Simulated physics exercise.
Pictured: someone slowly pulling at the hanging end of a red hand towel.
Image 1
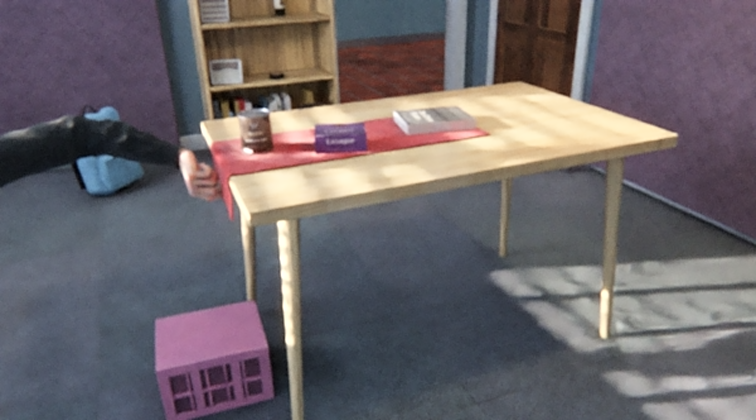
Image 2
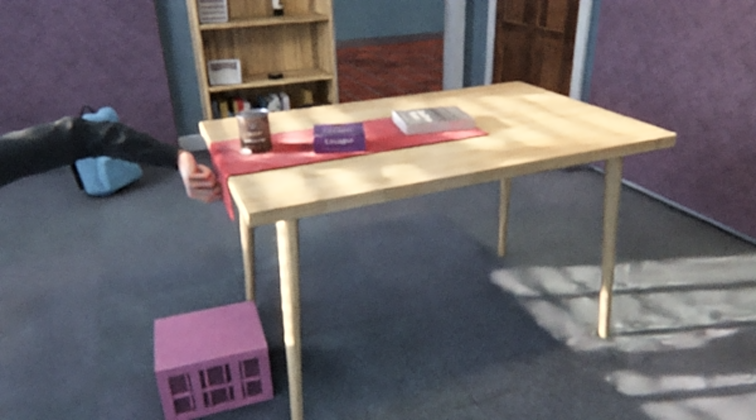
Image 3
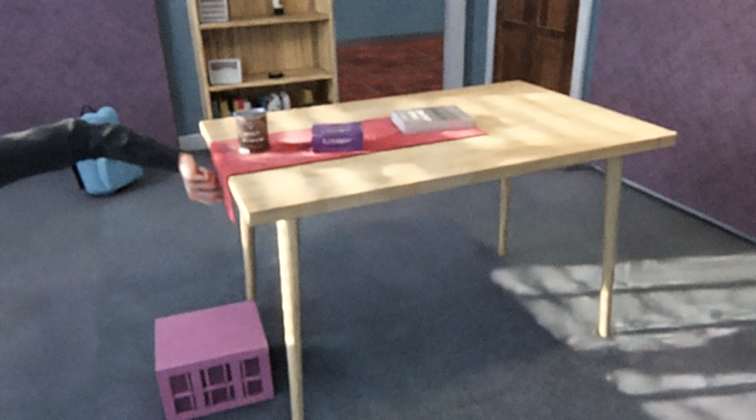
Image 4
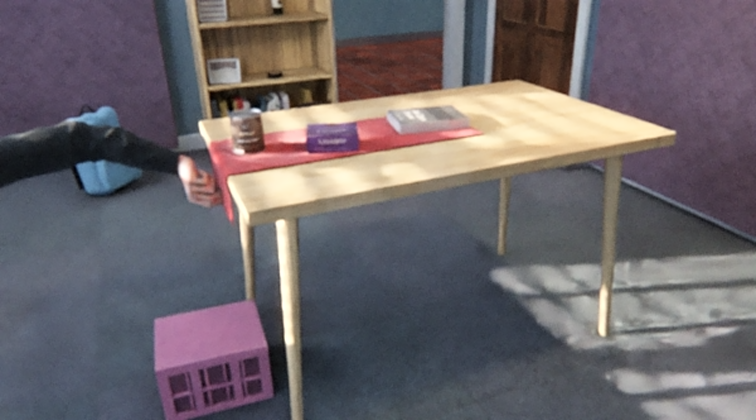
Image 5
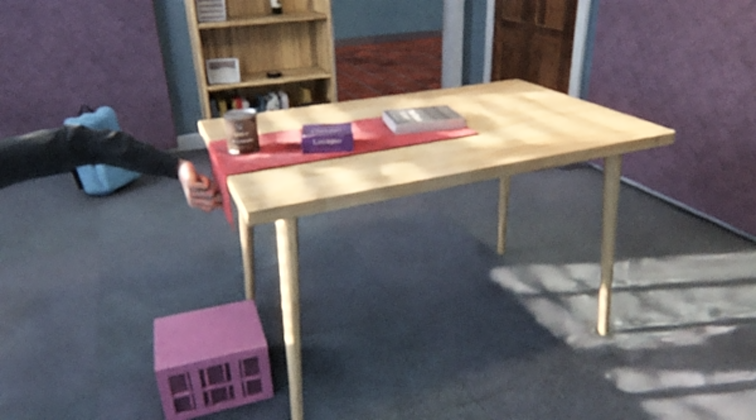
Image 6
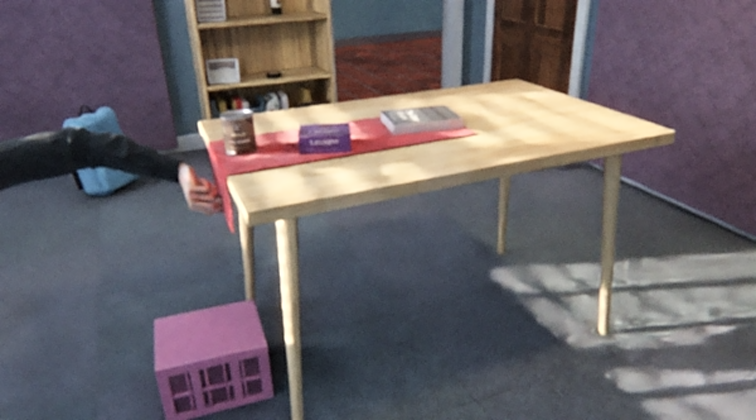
A hand in a dark sleeve grips the hanging end of a red cloth on a pale wooden table, seen from slightly above in a purple-walled room with a bookcase. On the cloth sit a brown tin, a purple packet and a grey book, with a purple crate on the floor below. The hand slowly draws the cloth slightly left, carrying all three objects along, while the camera stays still.
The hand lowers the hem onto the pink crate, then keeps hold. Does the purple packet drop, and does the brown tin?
Taking them in turn: The purple packet does drop; the brown tin does drop.
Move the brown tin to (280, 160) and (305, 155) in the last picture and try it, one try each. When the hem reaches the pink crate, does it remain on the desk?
First case: Still on; second case: Still on.
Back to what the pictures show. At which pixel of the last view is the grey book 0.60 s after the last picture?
It has reached (392, 124).
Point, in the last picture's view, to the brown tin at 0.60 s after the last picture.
Its middle has reached (189, 198) by that time.
Then, 0.60 s after the last picture, hem going down; packet carried along near (291, 144); tin over the edge.
Then, 1.54 s after the last picture, hem going down; packet carried along near (235, 152); tin down below near (188, 303).
Then, 2.44 s after the last picture, hem on the crate; packet down below near (203, 323); tin down below near (188, 303).
At rest, hem on the crate; packet down below near (203, 323); tin down below near (188, 303). The purple packet falls off and the brown tin goes over the edge.
